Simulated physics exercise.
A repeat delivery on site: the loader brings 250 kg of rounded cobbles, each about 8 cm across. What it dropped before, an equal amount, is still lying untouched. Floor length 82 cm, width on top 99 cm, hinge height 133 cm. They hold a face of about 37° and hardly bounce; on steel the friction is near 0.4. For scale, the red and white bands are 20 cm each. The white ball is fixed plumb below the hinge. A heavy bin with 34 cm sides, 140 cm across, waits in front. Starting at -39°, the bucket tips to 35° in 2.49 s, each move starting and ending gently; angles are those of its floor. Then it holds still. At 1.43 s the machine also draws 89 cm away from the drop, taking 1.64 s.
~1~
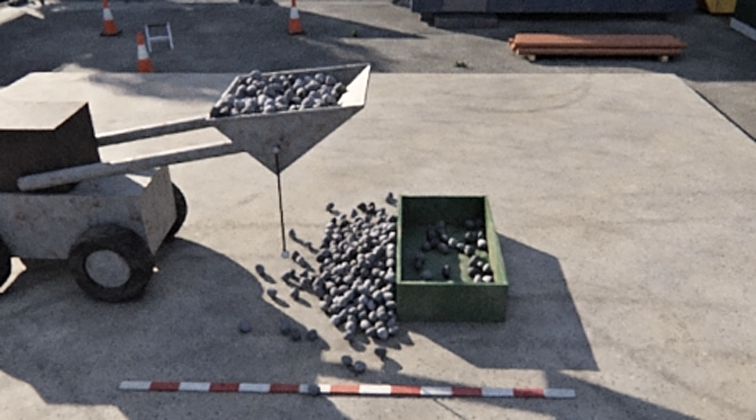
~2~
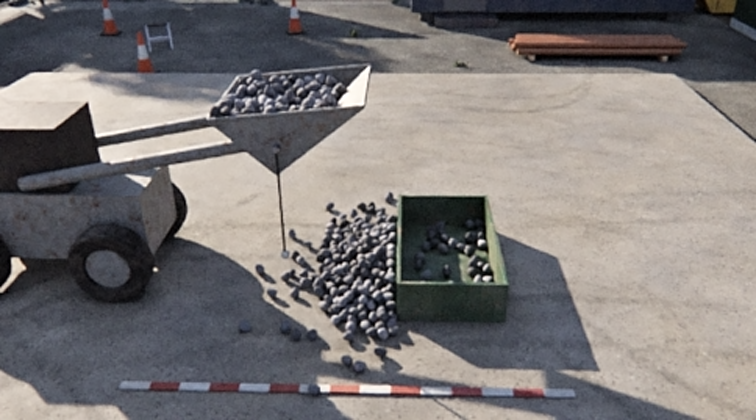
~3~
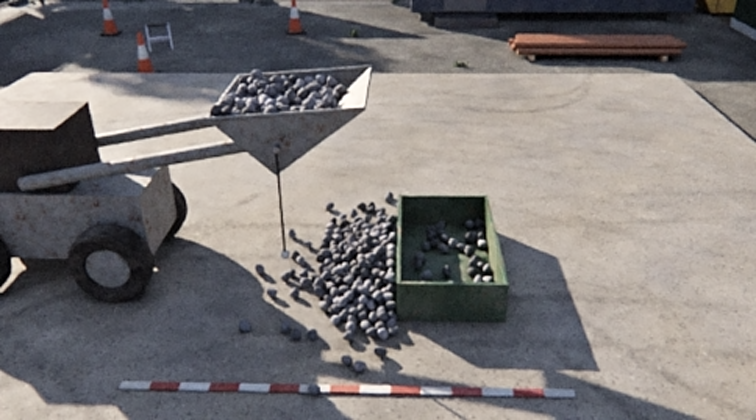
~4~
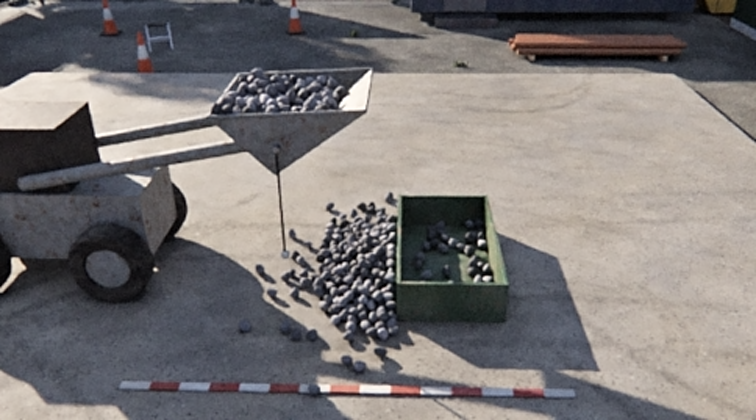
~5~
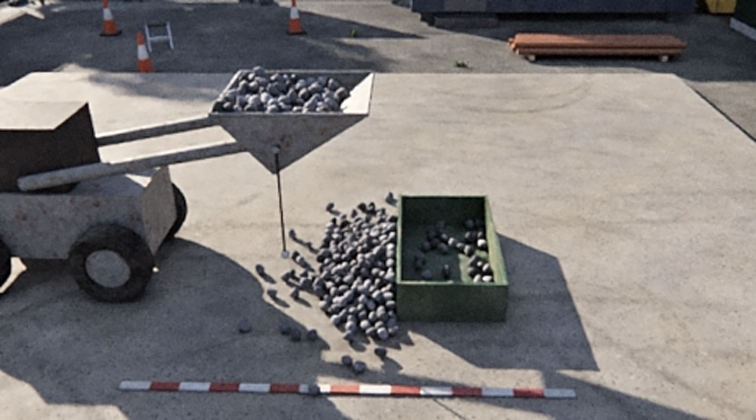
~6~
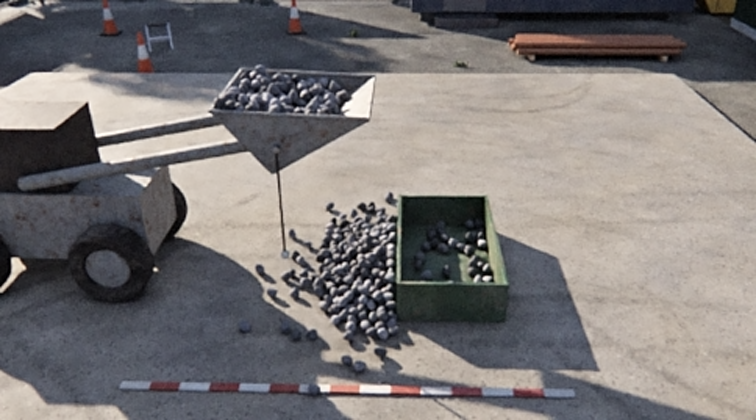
On a sunlit concrete yard, a loader stood at the left with its raised bucket full of rounded stones, and the bucket tilted slightly while the pile and green bin below stayed still.
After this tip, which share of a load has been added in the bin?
Roughly 0 per cent of a load more.
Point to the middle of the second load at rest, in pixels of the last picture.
Near (326, 258).
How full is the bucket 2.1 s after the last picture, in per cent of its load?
It holds some 5 per cent.
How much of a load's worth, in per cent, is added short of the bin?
Near 100 parts in a hundred.
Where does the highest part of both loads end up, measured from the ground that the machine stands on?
Some 34 cm above that level.
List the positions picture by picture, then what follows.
The bucket is at -39°, its lip at (364, 106); the top of the load is at (286, 83). The earlier load is highest near (390, 247), 27 cm above ground level, 87 % short of the bin, 12 % in the bin, in the first picture.
Lip at (364, 107), floor tilted -39°, highest stones at (277, 83), in the second picture.
The bucket is at -37°, its lip at (365, 109); the top of the load is at (262, 84), in the third picture.
The bucket is at -36°, its lip at (366, 112); the top of the load is at (263, 83), in the fourth picture.
The bucket is at -33°, its lip at (368, 115); the top of the load is at (264, 82), in the fifth picture.
Lip at (369, 120), floor tilted -30°, highest stones at (263, 80), in the sixth picture.
Then, 1.3 s after the last picture the floor is at 24°; in per cent of one load, 91 in the bucket, 96 short of the bin, 12 in the bin; the foremost stones are at (485, 258).
Then, 2.1 s after the last picture the floor is at 35°; in per cent of one load, 6 in the bucket, 181 short of the bin, 12 in the bin; the foremost stones are at (485, 258).
Then, 3.0 s after the last picture the floor is at 35°; in per cent of one load, 0 in the bucket, 187 short of the bin, 12 in the bin; the foremost stones are at (485, 258).
Then, 5.6 s after the last picture the floor is at 35°; in per cent of one load, 0 in the bucket, 187 short of the bin, 12 in the bin; the foremost stones are at (485, 258). Net gain in the bin, 0.
